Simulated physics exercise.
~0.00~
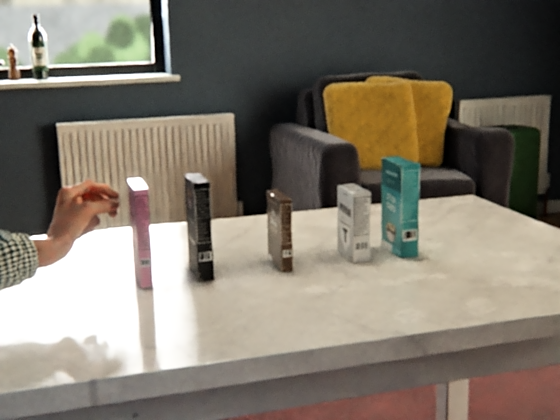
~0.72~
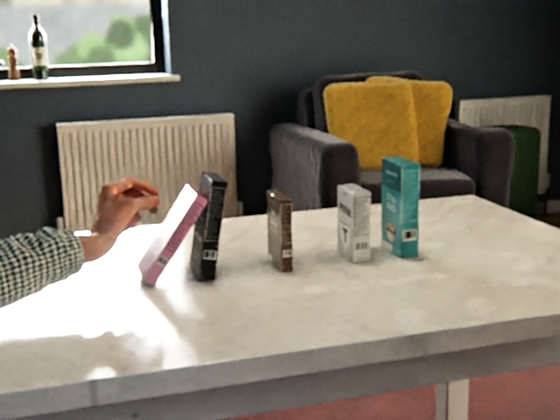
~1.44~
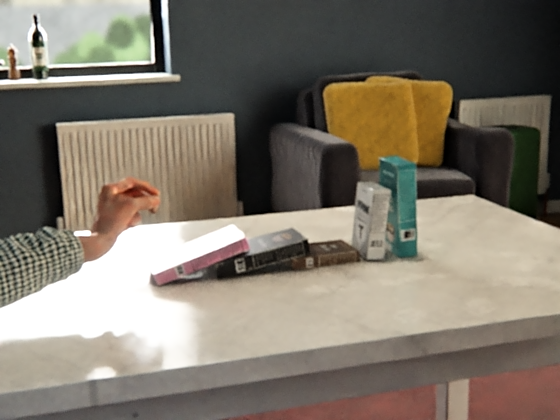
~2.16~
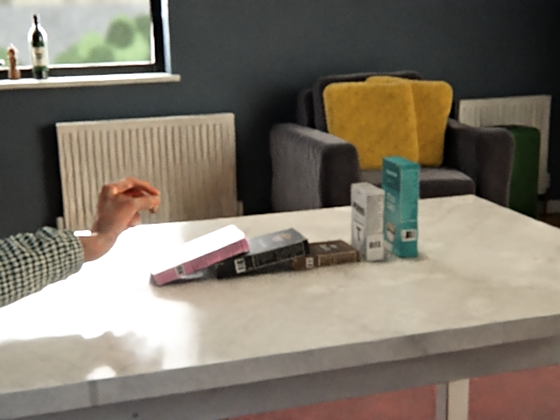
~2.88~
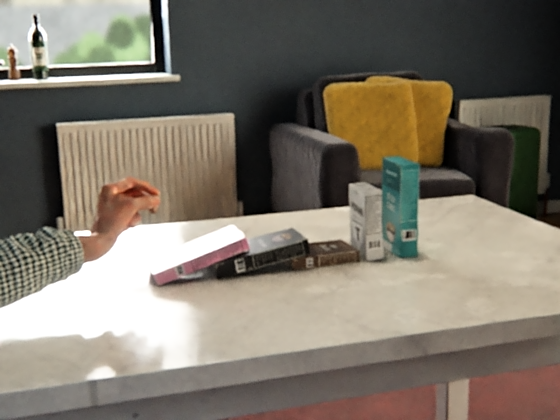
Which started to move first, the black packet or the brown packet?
The black packet started to move first, leaning over with the pink one against it while the brown packet was still standing in its place.
